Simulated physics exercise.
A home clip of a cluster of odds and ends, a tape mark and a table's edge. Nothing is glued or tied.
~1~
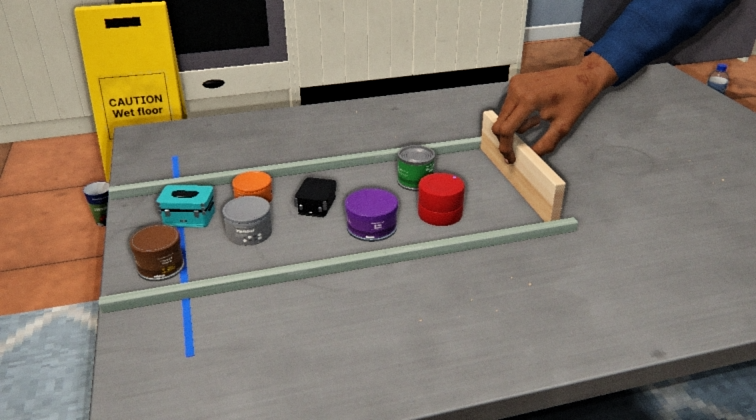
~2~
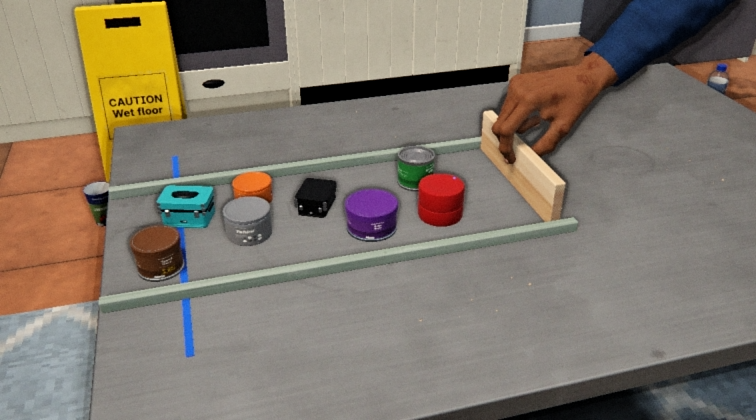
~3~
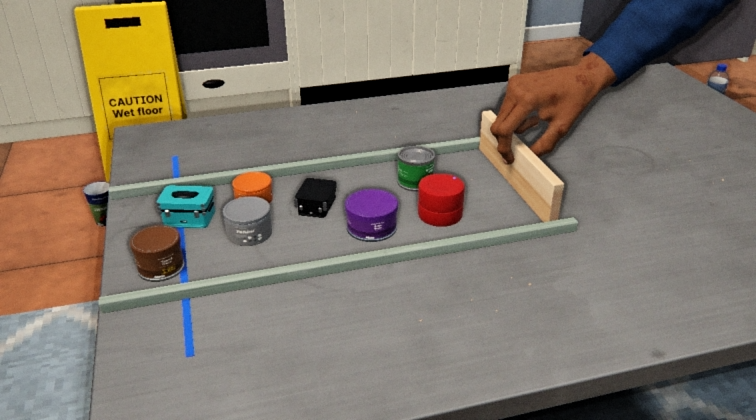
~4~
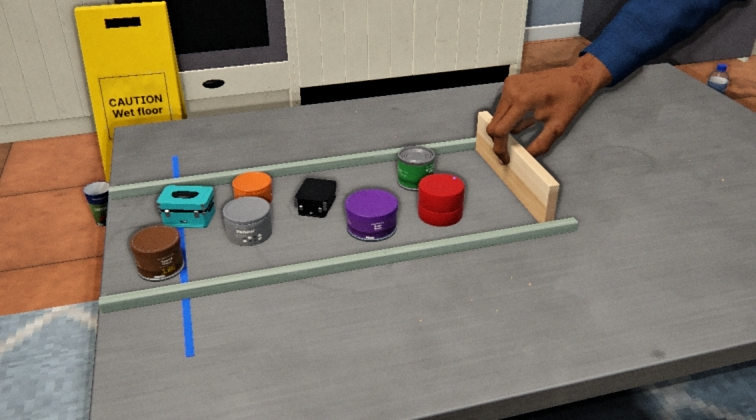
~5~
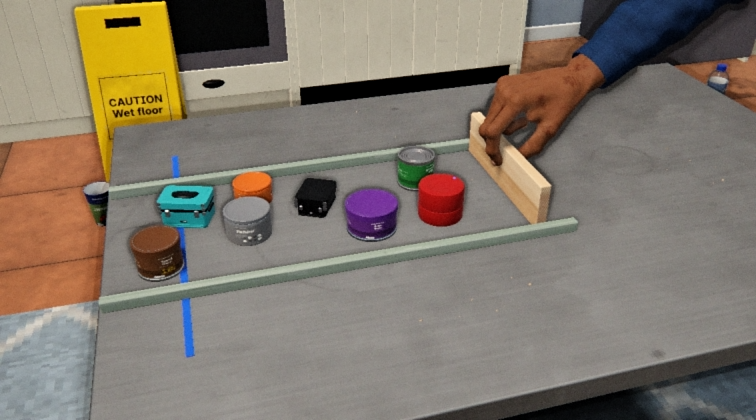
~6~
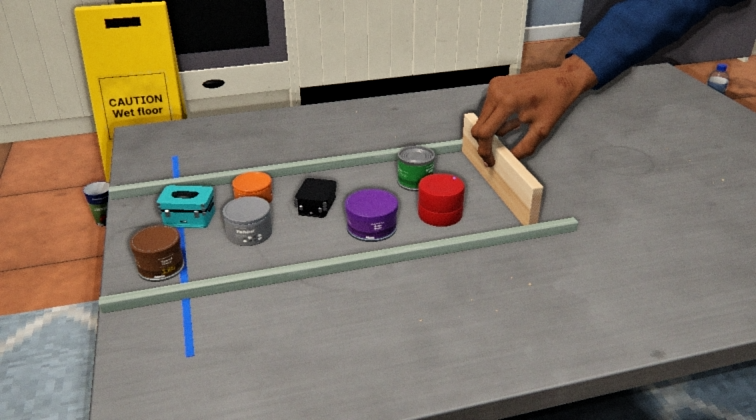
A hand in a blue sleeve grips a pale wooden board at the right of a grey tabletop, seen from above at an angle, with a yellow wet-floor sign behind. Between two pale green rails sit brown, turquoise, grey, orange, black, purple, green and red items, the leftmost beside blue tape. The hand slides the board slightly left toward the items, which stay still, as does the camera.
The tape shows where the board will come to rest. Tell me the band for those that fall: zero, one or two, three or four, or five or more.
The number that fall off is one or two.
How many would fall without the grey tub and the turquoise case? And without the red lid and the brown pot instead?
Fallen: 1, and 0 in the other try.
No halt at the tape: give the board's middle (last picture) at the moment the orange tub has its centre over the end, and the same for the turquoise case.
At (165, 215) for the orange tub; at (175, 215) for the turquoise case.
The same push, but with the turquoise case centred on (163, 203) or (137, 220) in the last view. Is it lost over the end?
In turn it holds on; tumbles off.
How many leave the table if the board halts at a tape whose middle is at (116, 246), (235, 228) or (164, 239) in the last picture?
Try by try, 8, 0 and 4.
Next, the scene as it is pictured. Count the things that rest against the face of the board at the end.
It touches 3.
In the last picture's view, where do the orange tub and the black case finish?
The orange tub at (124, 198), the black case at (153, 225).
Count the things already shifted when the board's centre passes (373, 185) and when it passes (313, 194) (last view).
At the one place 4, at the other 6.
Soon after, none off yet; brown pot at rest near (158, 253); turquoise case at rest near (188, 208); grey tub at rest near (248, 221).
In the end, the number that fall off is one or two; gone, brown pot.
